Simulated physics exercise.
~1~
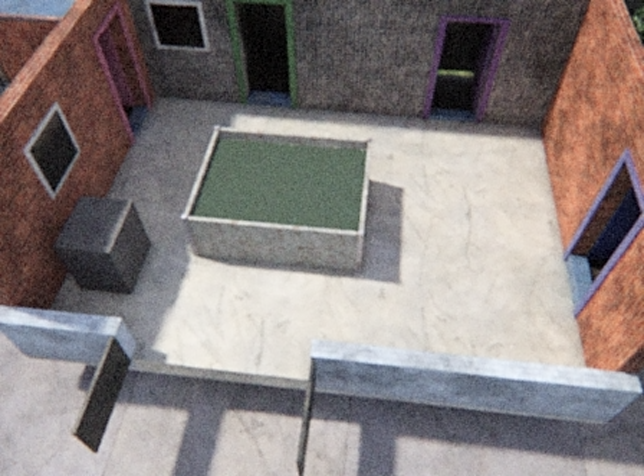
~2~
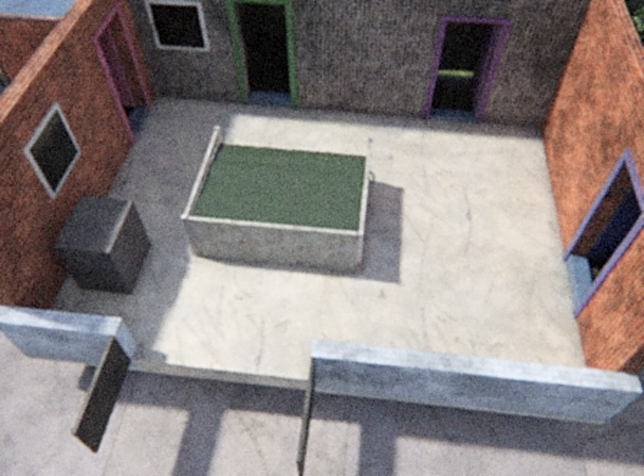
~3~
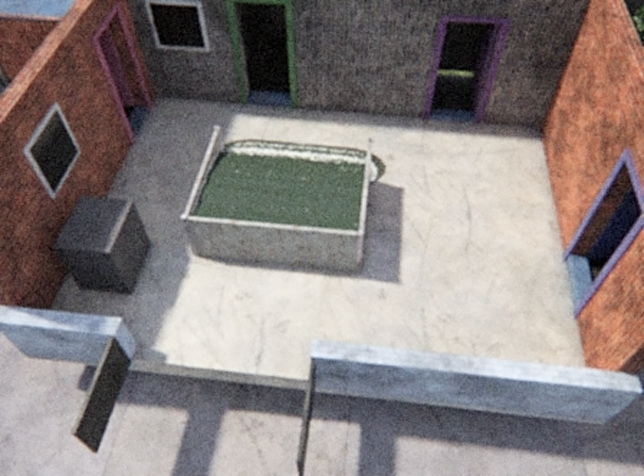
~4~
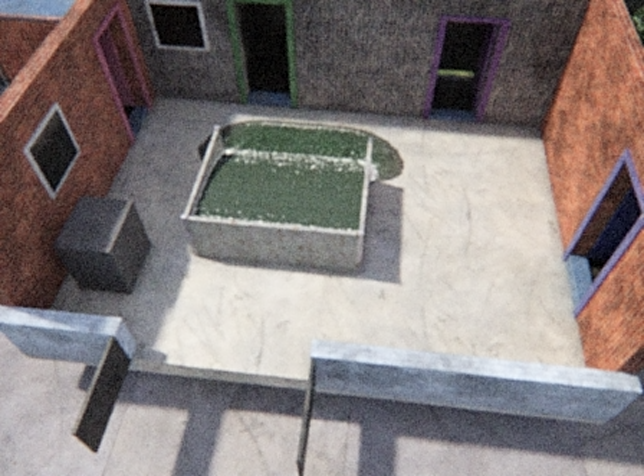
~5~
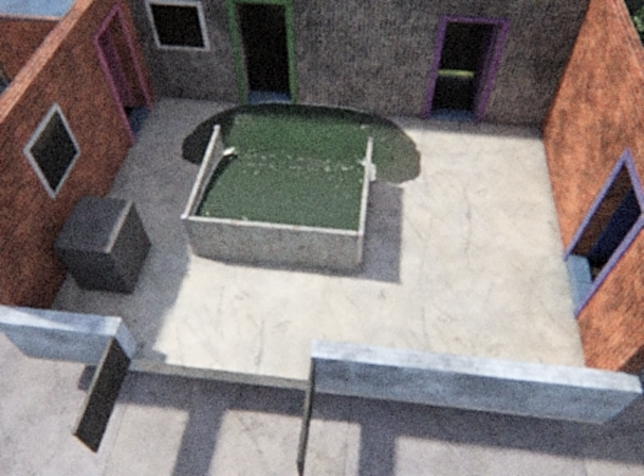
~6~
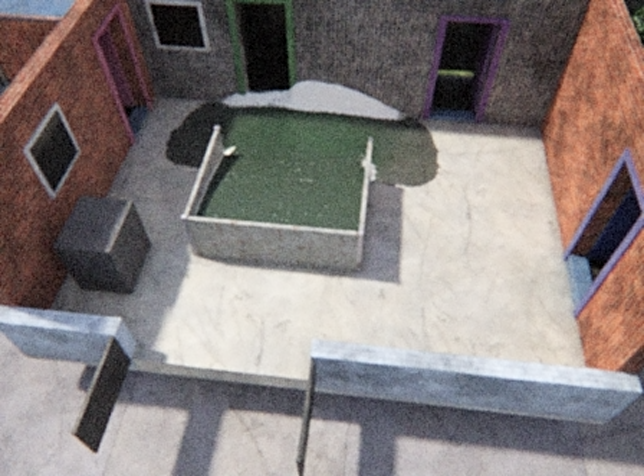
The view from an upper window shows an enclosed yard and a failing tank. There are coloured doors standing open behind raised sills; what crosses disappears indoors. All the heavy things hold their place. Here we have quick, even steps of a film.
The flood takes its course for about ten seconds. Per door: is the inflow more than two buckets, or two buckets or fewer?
Pink door - more than two; green door - more than two; purple door - more than two; blue door - two or fewer.
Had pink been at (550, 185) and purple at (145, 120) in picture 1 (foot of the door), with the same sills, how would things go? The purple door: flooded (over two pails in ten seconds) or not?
Result - purple: Crosses the limit.
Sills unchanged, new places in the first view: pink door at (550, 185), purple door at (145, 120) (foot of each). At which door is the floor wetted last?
Answer: The blue one.
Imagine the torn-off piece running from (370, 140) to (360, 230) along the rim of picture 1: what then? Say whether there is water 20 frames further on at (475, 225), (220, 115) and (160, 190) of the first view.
In turn: Inundated, then untouched, then untouched.
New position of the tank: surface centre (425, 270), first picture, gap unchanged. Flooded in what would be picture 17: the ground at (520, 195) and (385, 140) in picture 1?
Soaked, soaked.
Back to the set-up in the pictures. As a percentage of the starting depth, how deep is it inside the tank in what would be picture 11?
About 42 %.
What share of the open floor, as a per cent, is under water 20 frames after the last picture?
About 60 percent.
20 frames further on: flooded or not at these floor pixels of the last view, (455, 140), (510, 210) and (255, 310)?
As listed, the points end up soaked, soaked and high and dry.
A moment on, water covers 25 % of the floor; the pink door wet at the sill, nothing in, the green door far over two buckets in, the purple door under two buckets in, the blue door not reached.
Next, water covers 35 % of the floor; the pink door under two buckets in, the green door far over two buckets in, the purple door under two buckets in, the blue door not reached.
Then, water covers 60 % of the floor; the pink door far over two buckets in, the green door far over two buckets in, the purple door over two buckets in, the blue door wet at the sill, nothing in.
Later, water covers 90 % of the floor; the pink door far over two buckets in, the green door far over two buckets in, the purple door over two buckets in, the blue door wet at the sill, nothing in.
In the end, water covers 95 % of the floor; the pink door far over two buckets in, the green door far over two buckets in, the purple door over two buckets in, the blue door wet at the sill, nothing in.
